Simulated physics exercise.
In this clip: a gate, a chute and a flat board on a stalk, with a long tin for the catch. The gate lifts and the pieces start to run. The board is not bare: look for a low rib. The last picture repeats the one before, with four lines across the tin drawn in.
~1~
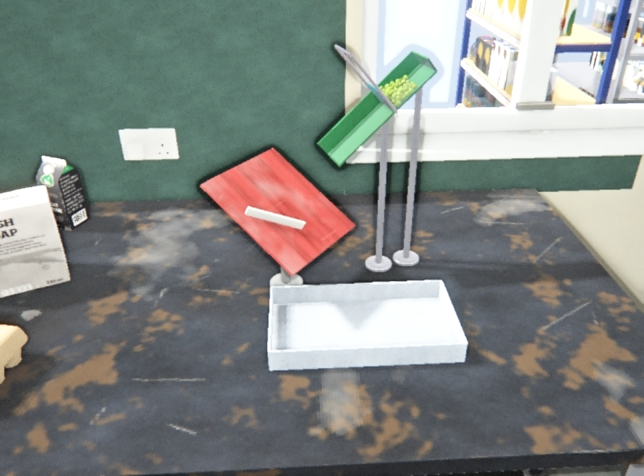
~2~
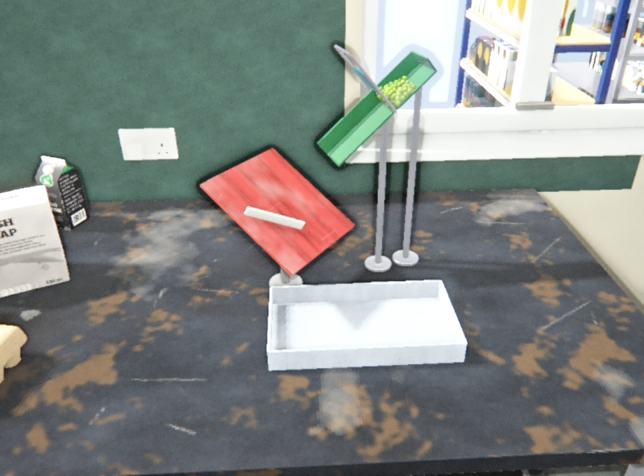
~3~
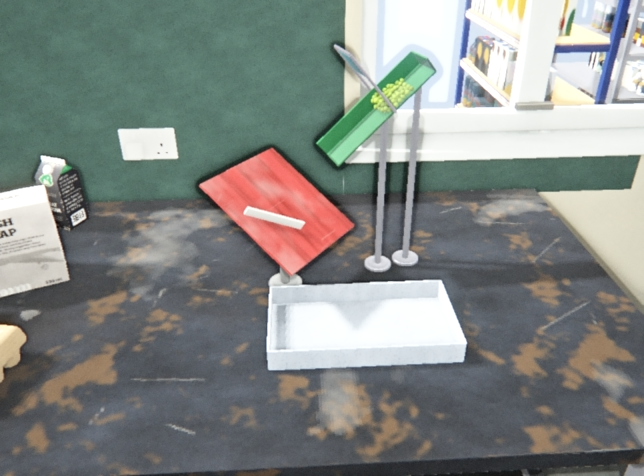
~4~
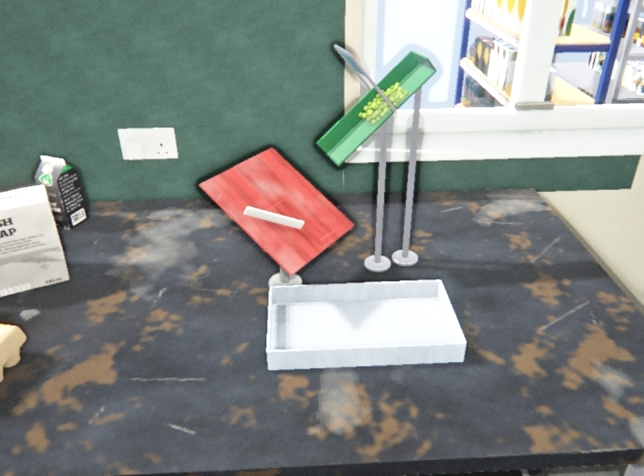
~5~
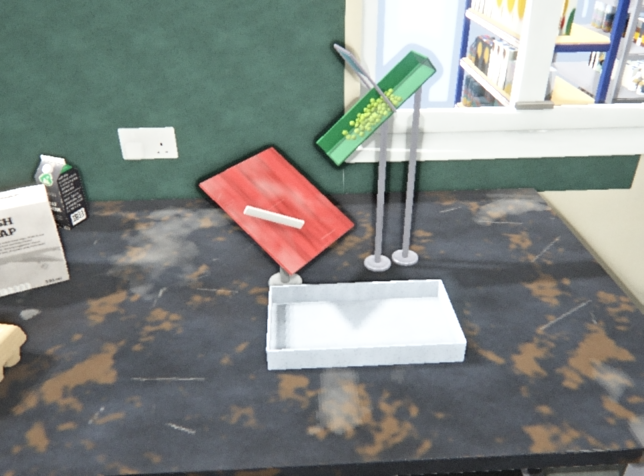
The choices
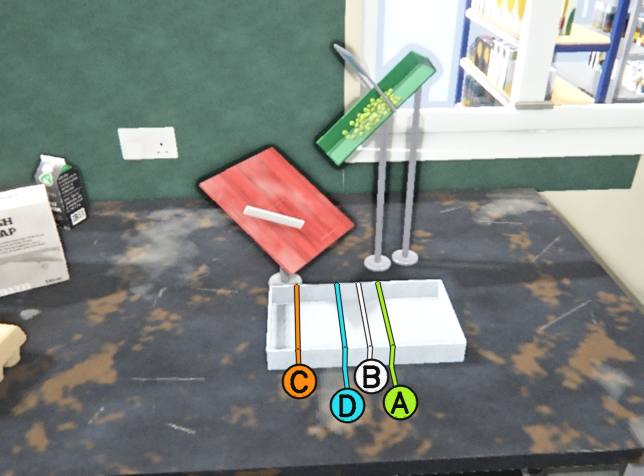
Small yellow-green peas sit bunched behind a gate near the top of a sloping green chute, above a tilted red board with a low pale rib and an empty white tin. The gate lifts, and the peas start sliding down to the left, spreading into a longer trail along the chute.
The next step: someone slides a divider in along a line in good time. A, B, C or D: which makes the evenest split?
Line B.
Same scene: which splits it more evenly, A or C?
Line A.
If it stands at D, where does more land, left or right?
Right.
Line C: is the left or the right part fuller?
Right.
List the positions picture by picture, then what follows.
In the first picture, load behind the gate at (393, 92), dried peas; lip of the chute at (333, 160), sloping fairly steeply.
In the second picture, middle of the board at (282, 206), tilted fairly steeply; middle of its low edge at (326, 248); of its high edge at (239, 165).
In the third picture, front corners of the tin at (268, 351) and (466, 343), empty; front of the load at (376, 107).
In the fourth picture, middle of the load at (383, 104); its front at (361, 115), about a third of the way to the lip; rib from (247, 207) to (304, 222).
In the fifth picture, middle of the load at (374, 110); its front at (349, 137), about two thirds of the way to the lip.
On the marked copy, line A crosses the front rim at (392, 346); line B crosses the front rim at (370, 347); line C crosses the front rim at (298, 350); line D crosses the front rim at (344, 348).
With A, of what is caught, most on the left of the divider, a small part on the right.
With B, of what is caught, about two thirds on the left of the divider, about a third on the right.
With C, of what is caught, none on the left of the divider, all on the right.
With D, of what is caught, a small part on the left of the divider, nearly all on the right.
